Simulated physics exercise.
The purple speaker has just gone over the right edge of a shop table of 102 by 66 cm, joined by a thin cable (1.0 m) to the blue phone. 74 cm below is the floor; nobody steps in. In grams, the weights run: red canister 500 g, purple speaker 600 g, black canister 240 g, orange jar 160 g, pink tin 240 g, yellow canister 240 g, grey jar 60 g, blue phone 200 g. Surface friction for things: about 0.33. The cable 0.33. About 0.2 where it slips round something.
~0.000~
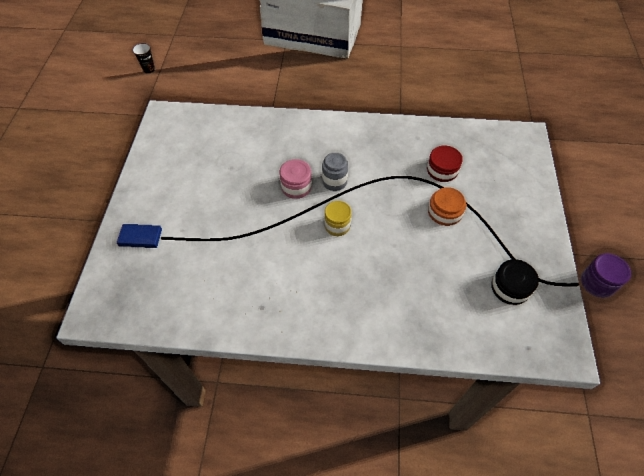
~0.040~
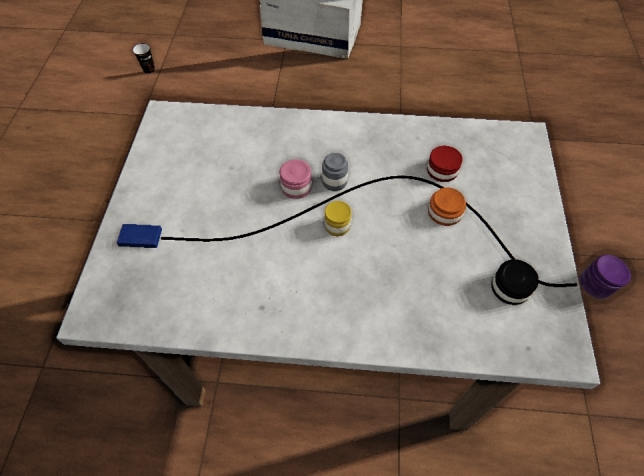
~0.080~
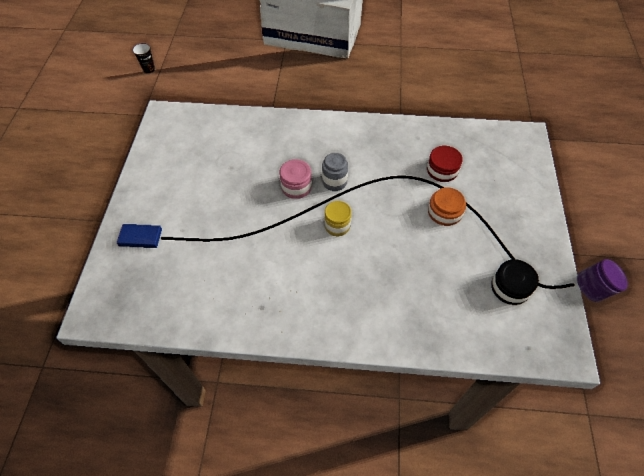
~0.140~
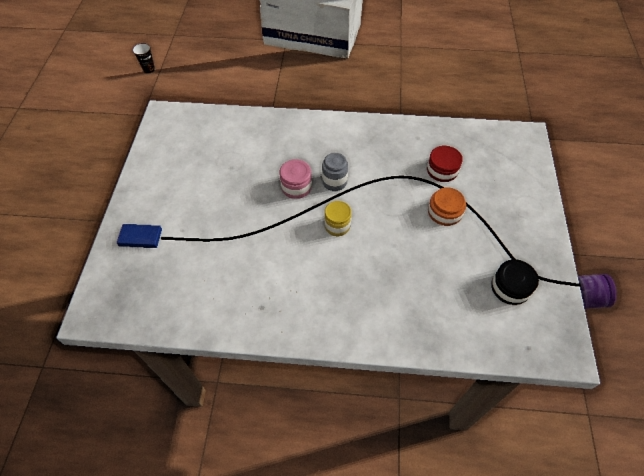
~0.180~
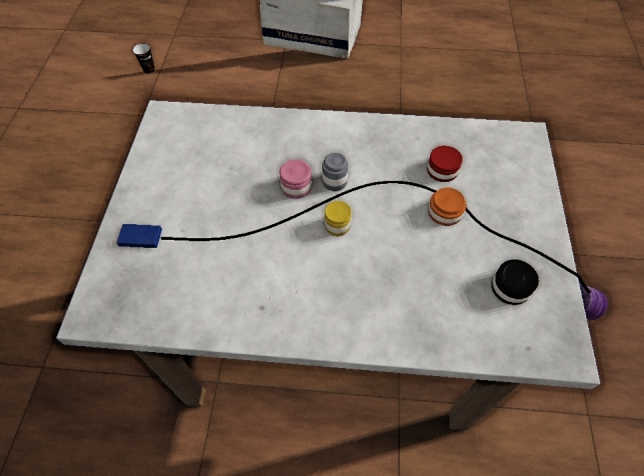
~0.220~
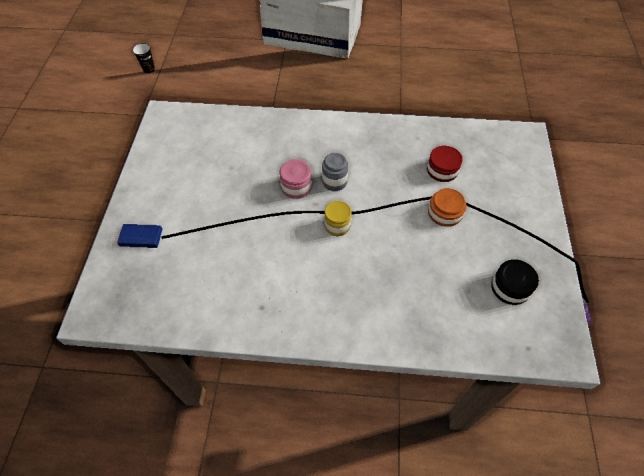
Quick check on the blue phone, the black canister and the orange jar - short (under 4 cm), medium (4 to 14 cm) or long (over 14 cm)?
Result: The blue phone ends up well away, the black canister ends up nearly in place, the orange jar ends up well away.
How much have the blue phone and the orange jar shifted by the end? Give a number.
Roughly: Blue phone over the edge, orange jar 25 cm.
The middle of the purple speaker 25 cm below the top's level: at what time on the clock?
At about 0.30 s.
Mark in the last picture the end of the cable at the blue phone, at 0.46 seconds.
Pixel estimate: (298, 218).
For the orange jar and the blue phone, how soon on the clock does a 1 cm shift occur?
Orange jar 0.24 s; blue phone 0.26 s, roughly.
After 0.5 s, the cable's tail end at (298, 218); blue phone 30 cm off its start, orange jar 21 cm off its start, purple speaker over the edge.
After 0.7 s, the cable's tail end at (487, 184); blue phone 75 cm off its start, orange jar 27 cm off its start, purple speaker over the edge.
After 1.0 s, the cable has left the top; blue phone over the edge, orange jar 27 cm off its start at (460, 314), purple speaker over the edge.
After 1.2 s, the cable has left the top; blue phone over the edge, orange jar 27 cm off its start, purple speaker over the edge.
After 2.4 s, the cable has left the top; blue phone over the edge, orange jar 27 cm off its start at (460, 314), black canister 0 cm off its start at (519, 276), purple speaker over the edge.
